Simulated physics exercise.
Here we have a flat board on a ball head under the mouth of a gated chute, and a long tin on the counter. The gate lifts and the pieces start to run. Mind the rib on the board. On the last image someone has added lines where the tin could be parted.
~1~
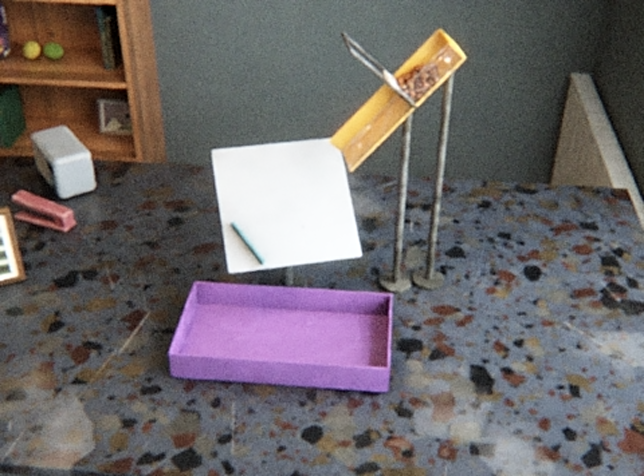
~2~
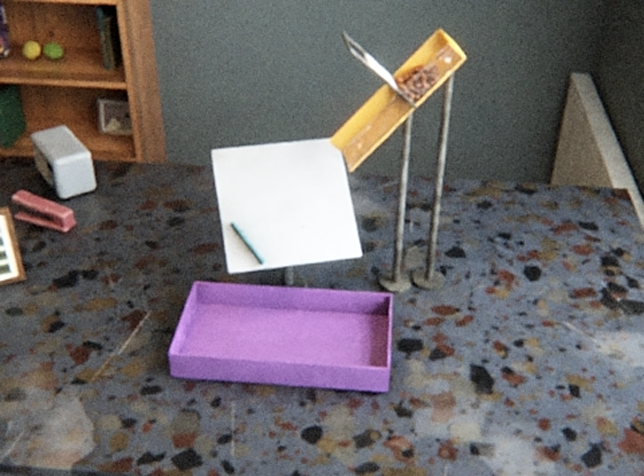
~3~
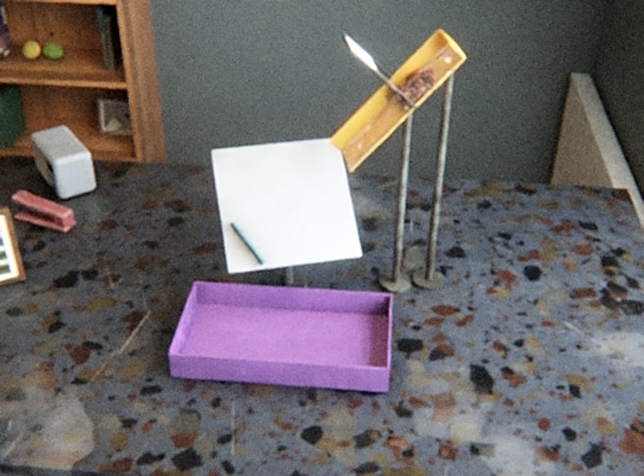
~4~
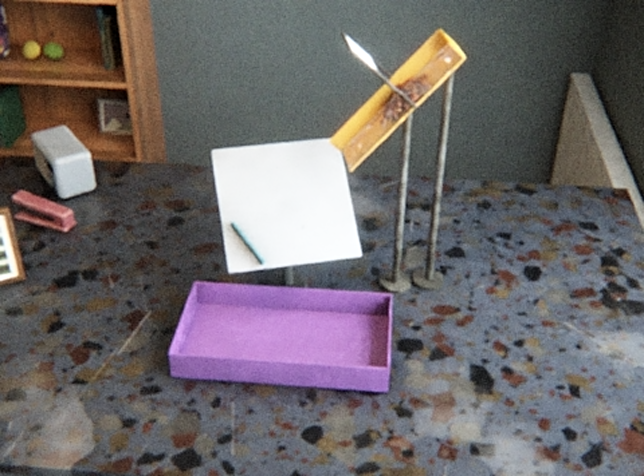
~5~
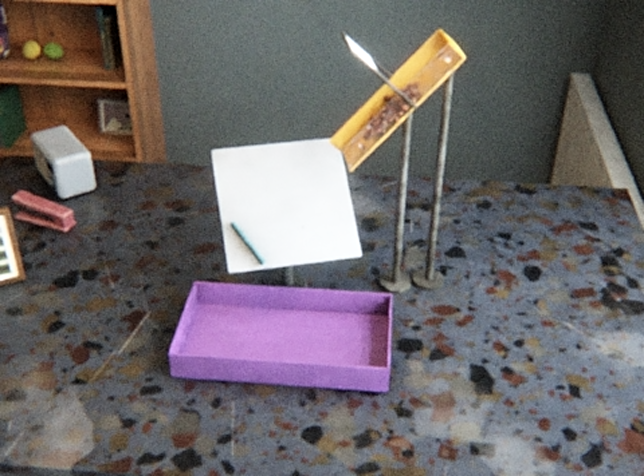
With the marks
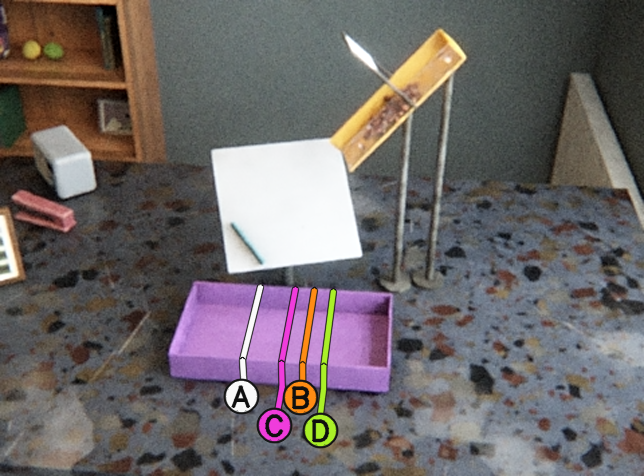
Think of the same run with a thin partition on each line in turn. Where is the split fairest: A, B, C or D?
Line C.
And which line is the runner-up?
It is B.
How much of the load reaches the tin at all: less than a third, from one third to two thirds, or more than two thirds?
About that: More than two thirds.
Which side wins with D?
More lands on the left.
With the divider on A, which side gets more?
More lands on the right.
On the marked copy, line A crosses the front rim at (242, 359); line B crosses the front rim at (302, 363); line C crosses the front rim at (281, 361); line D crosses the front rim at (323, 364).
Choosing A, of what is caught, a stray few on the left of the divider, nearly all on the right.
Choosing B, of what is caught, most on the left of the divider, about a quarter on the right.
Choosing C, of what is caught, about two thirds on the left of the divider, about a third on the right.
Choosing D, of what is caught, nearly all on the left of the divider, a small part on the right.
